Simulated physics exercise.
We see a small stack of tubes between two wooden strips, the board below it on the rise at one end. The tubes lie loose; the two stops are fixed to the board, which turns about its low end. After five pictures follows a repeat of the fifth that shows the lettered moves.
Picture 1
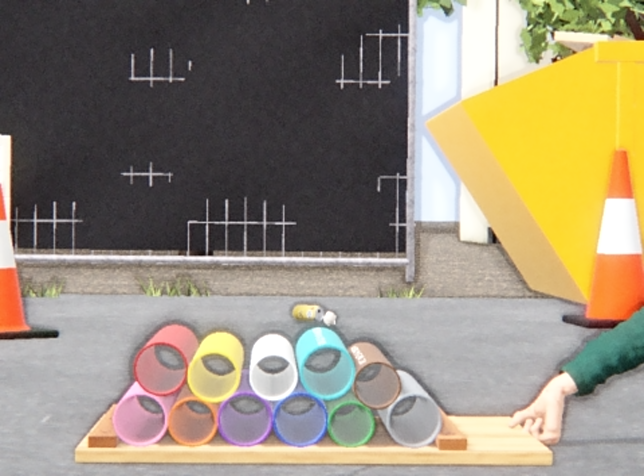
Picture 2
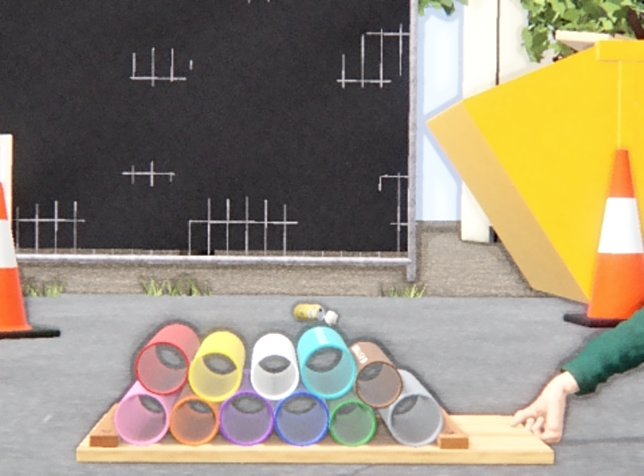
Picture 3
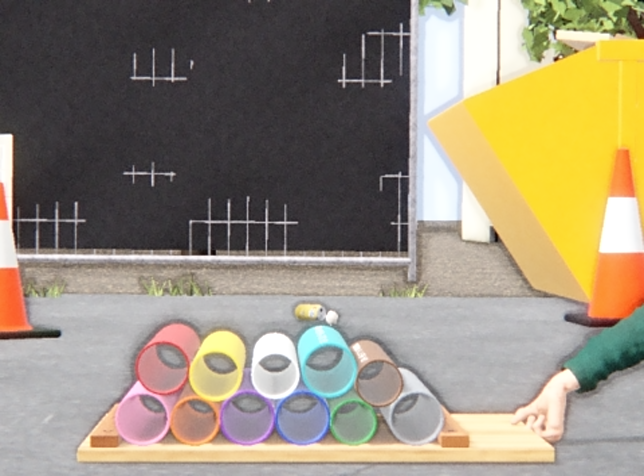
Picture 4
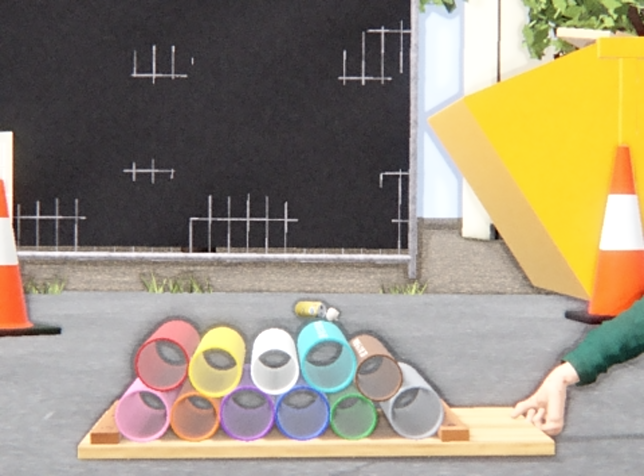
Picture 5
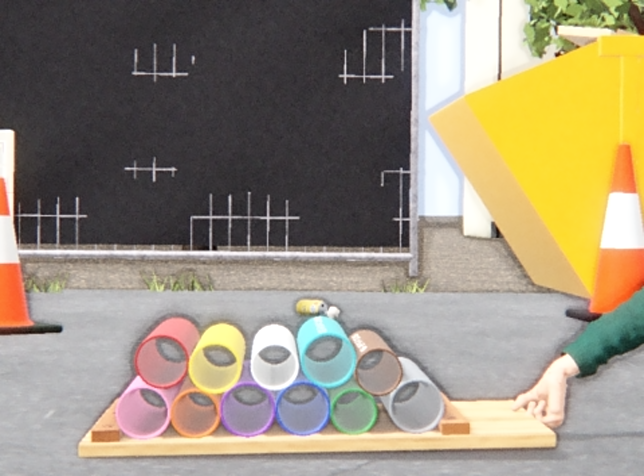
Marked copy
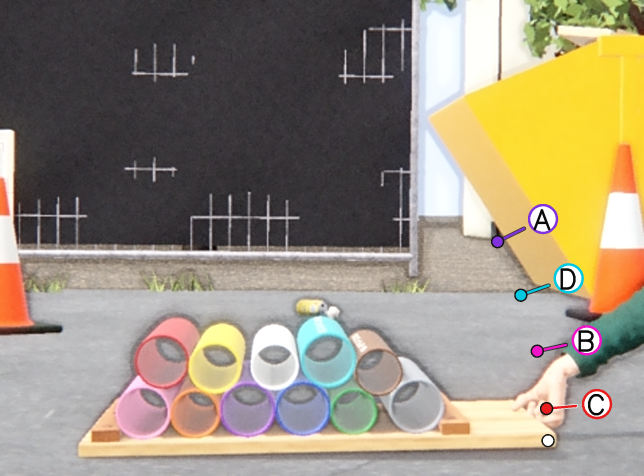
On a grey paved lot, seen level from the front, a black panel with white line marks stands behind, flanked by orange-and-white cones, with a yellow angular shape at right. Coloured tubes lie in two rows between wooden strips on a pale board, red, yellow, white, cyan and brown above, pink to grey below. A green-sleeved hand grips the board's right end, which rises very slightly, the tubes barely shifting with it.
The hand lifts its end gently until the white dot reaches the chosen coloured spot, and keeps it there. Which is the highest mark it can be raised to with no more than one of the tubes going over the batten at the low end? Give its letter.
Raise it to D.
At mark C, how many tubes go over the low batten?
It comes to none.
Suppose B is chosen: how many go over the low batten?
The count is none.
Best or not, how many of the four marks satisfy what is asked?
Three of them.
On the marked copy, A at (498, 242); B at (537, 351); C at (547, 409); D at (521, 295); the white dot at (548, 441).
Taking D. A third of the way, board at 14°.
Two thirds of the way, board at 20°.
When it is over, board at 20°, none over the low batten.
As for the rest, A five over the low batten; B none over the low batten; C none over the low batten.
